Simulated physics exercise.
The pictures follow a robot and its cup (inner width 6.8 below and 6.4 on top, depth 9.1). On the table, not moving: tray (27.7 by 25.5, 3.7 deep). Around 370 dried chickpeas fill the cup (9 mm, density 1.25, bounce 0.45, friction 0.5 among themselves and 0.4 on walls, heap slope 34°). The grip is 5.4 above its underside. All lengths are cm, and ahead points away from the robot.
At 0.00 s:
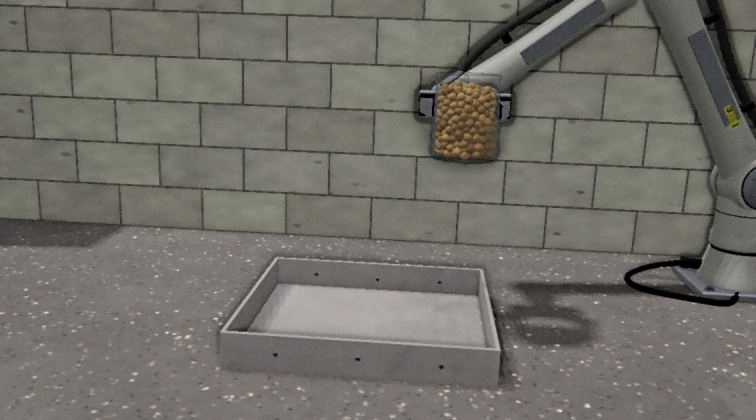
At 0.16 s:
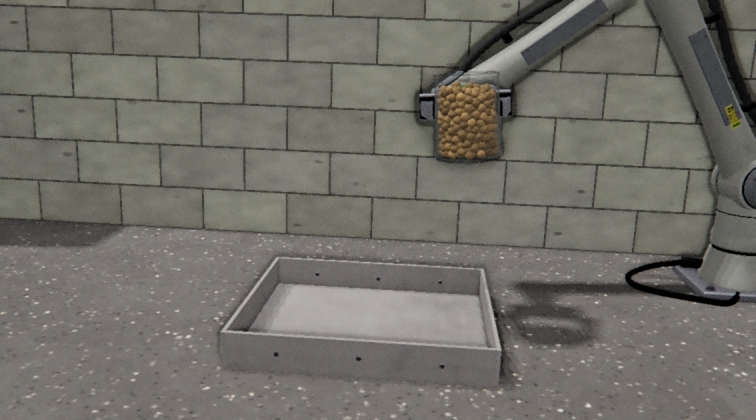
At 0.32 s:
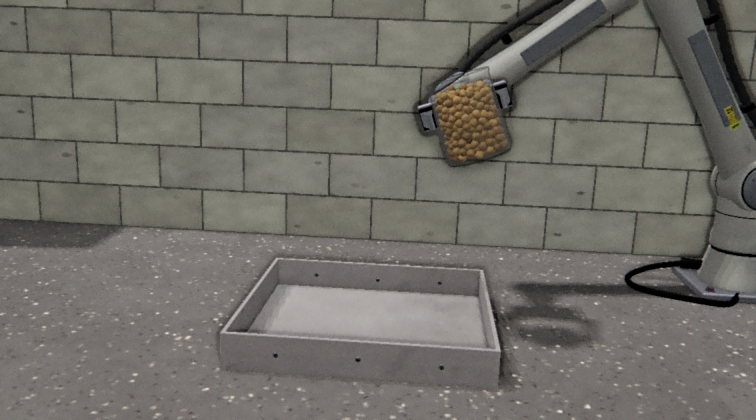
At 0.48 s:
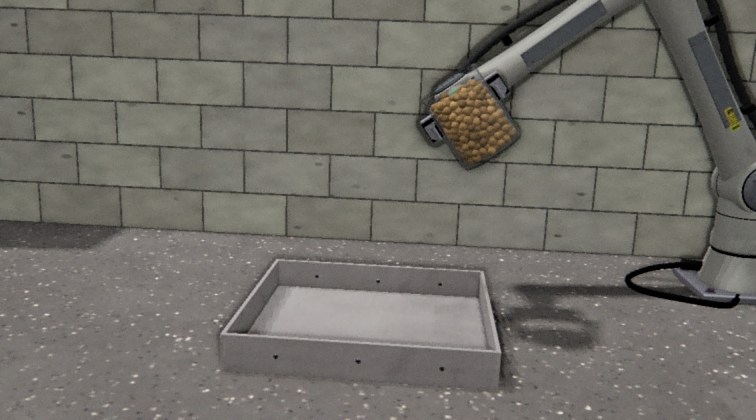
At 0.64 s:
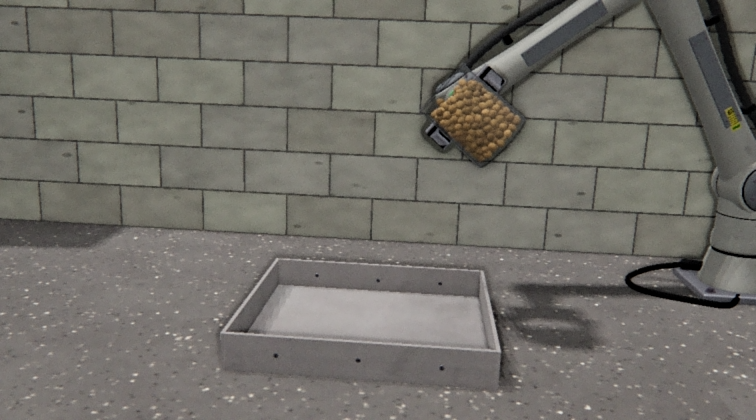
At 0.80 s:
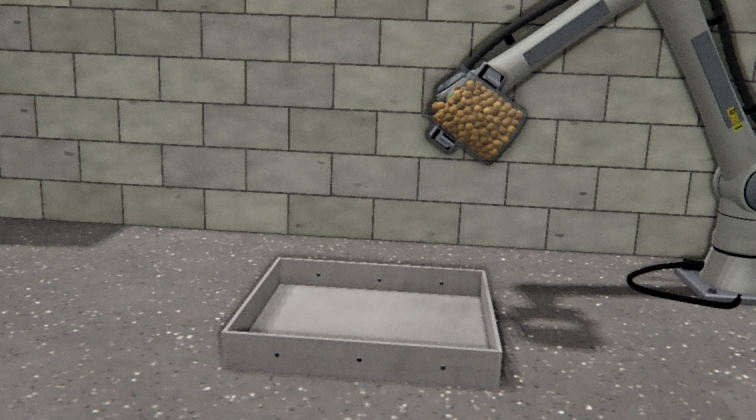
A robot arm held a clear cup full of chickpeas above and behind an empty gray tray, then steadily tipped it well over to the left, with the chickpeas still inside.
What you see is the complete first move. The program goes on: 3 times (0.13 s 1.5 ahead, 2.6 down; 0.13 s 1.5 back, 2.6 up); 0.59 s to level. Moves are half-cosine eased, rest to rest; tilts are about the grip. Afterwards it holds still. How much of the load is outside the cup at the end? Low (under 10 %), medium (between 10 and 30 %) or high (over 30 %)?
Share outside the cup: Low (under 10 %).
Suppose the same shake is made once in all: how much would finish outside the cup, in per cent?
Then about 0 per cent.
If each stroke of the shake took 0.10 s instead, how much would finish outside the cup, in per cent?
It would be near 0 per cent.
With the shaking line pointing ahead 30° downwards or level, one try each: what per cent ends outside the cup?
About 0 and 5 per cent.
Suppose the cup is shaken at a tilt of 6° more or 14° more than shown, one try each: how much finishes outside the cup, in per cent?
About 0 and 0 per cent.
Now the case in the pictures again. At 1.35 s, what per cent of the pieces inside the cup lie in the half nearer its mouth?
Roughly 45 per cent.
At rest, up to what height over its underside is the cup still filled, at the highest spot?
Roughly 9.0 cm.
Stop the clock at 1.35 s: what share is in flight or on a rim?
Some 0 per cent.
By 1.35 s, tilted 56° forward, highest piece 29 above the table; 370 in the cup, 1 in the tray.
By 1.90 s, tilted 25° forward, highest piece 29 above the table; 370 in the cup, 1 in the tray.
By 2.37 s, level, highest piece 30 above the table; 370 in the cup, 1 in the tray.
By 3.42 s, level, highest piece 30 above the table; 370 in the cup, 1 in the tray.
Final count, 370 in the cup, 1 in the tray. That is 0 % outside the cup.
